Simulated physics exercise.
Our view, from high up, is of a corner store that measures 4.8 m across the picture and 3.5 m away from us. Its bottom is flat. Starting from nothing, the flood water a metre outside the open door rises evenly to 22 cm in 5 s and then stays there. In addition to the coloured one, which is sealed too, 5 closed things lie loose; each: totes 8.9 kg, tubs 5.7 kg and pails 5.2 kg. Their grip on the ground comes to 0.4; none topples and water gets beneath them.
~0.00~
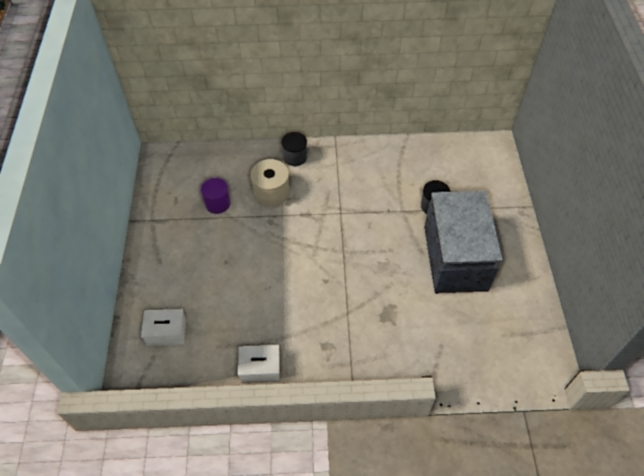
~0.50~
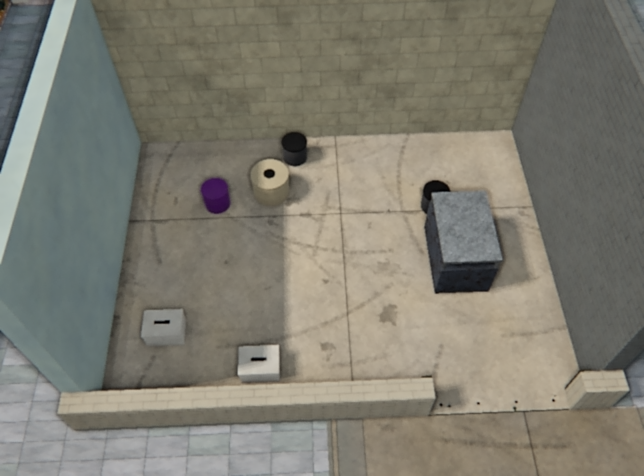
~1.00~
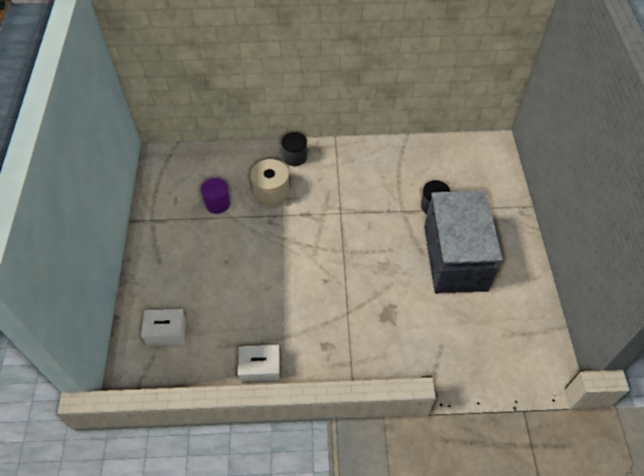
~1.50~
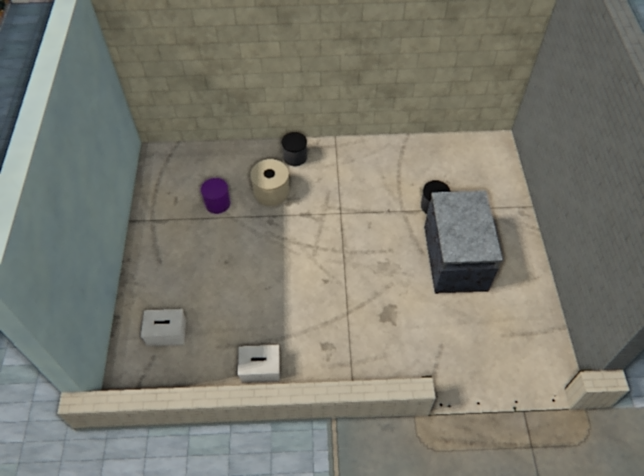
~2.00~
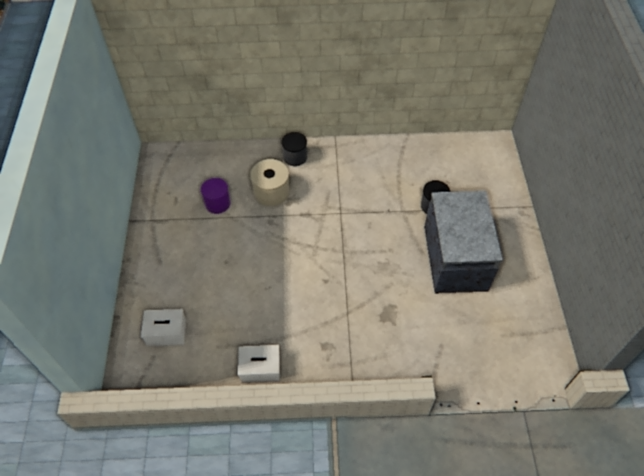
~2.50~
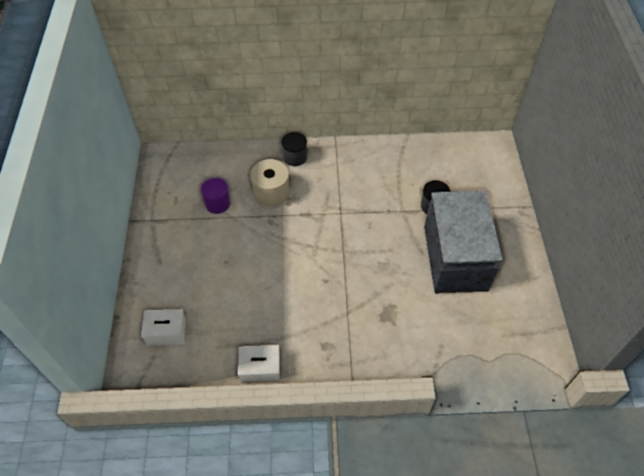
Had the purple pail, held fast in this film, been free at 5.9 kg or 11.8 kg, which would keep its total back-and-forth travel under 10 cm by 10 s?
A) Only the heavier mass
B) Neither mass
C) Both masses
The answer is A.
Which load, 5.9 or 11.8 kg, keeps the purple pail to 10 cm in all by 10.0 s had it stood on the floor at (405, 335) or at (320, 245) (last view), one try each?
Well, at the first spot no weight will do, and at the second you need the heavier weight.
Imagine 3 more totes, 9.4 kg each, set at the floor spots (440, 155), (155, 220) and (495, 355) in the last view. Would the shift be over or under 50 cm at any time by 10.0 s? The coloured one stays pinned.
Note, in sequence: Exceeded, not exceeded, exceeded.
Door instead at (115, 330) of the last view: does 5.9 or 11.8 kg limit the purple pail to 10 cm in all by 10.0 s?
Moved there, the light choice works.
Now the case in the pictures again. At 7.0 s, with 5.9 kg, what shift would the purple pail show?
0 cm.
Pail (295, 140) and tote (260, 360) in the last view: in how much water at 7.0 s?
3 and 1 cm.
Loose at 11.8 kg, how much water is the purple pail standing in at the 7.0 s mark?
Something like 3 centimetres.
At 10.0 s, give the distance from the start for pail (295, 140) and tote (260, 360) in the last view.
Shifts: 140 cm / 0 cm.
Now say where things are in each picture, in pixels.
The purple pail at (214, 188), on the bottom; 0.0 m2 under water; 0 of 6 have shifted, in the first frame.
The purple pail at (214, 188), on the bottom; water covers 0.0 m2; 0 of 6 have shifted, in the second frame.
The purple pail at (214, 188), on the bottom; water covers 0.0 m2; 0 of 6 have shifted, in the third frame.
The purple pail at (214, 188) rests on the ground; 0.0 m2 under water; 0 of 6 have shifted, in the fourth frame.
The purple pail at (214, 188), on the bottom; 0.0 m2 under water; 0 of 6 have shifted, in the fifth frame.
The purple pail at (214, 188) rests on the ground; 0.4 m2 under water; 0 of 6 have shifted, in the sixth frame.
After 3.5 s the purple pail would be 0 cm from its start with 5.9 kg and 0 cm from its start with 11.8 kg; 0 cm of water round it then.
After 4.5 s the purple pail would be 0 cm from its start with 5.9 kg and 0 cm from its start with 11.8 kg; 0 cm of water round it then.
After 7.0 s the purple pail would be 0 cm from its start with 5.9 kg and 0 cm from its start with 11.8 kg; 3 cm of water round it then.
After 10.0 s the purple pail would be 37 cm from its start with 5.9 kg and 0 cm from its start with 11.8 kg; 9 cm of water round it then.
